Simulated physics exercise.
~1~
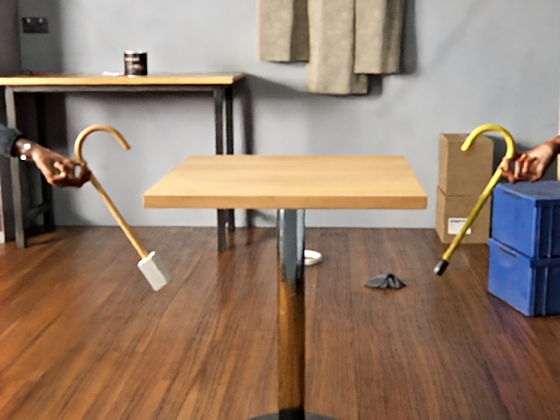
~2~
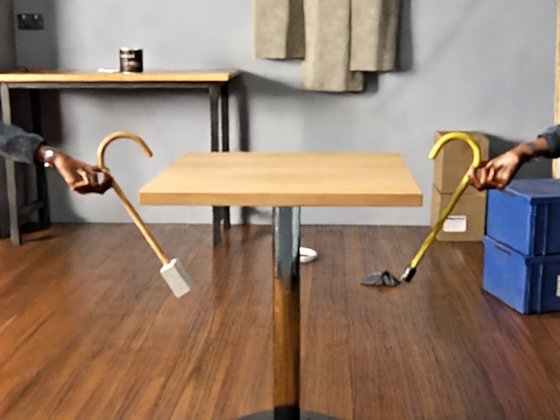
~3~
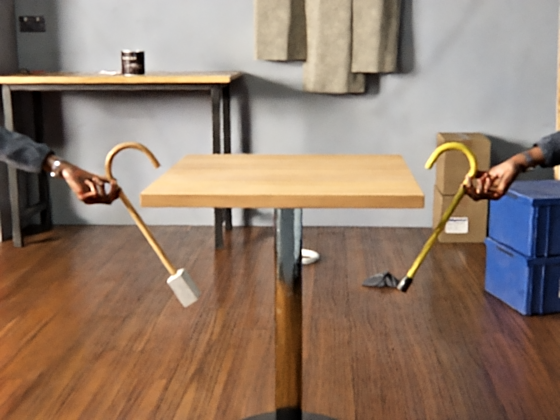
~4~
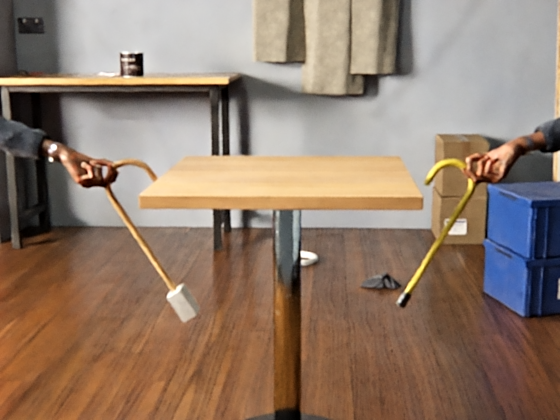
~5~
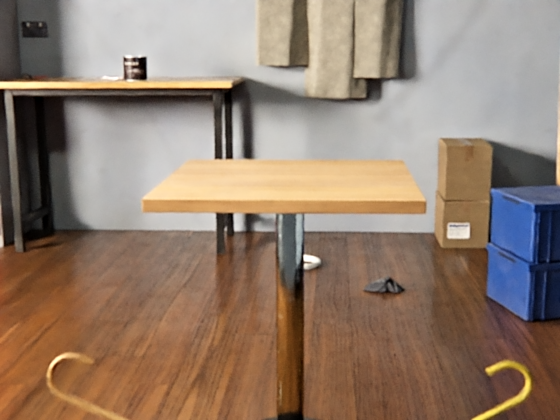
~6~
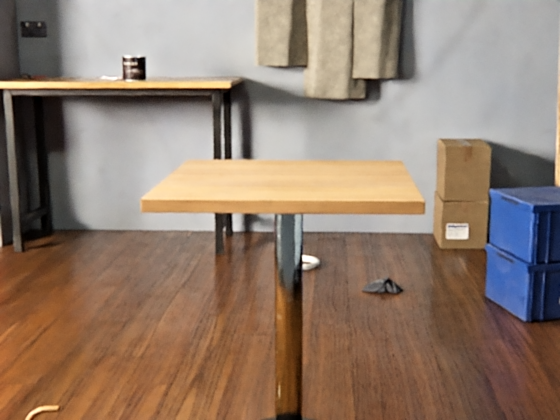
At the start, two hands reach in from either side of a wooden table, the left one holding a tan curved handle with a white block at its tip and the right one holding a yellow cane. Both hands move inward, bringing the two hooked handles close to the table's edges. They lower a little, and the curved ends sit at the edges of the tabletop. Then the hands are gone and both objects drop toward the floor, tilting as they fall. Finally, the yellow cane is out of view, and only a bit of the tan handle shows at the lower left.
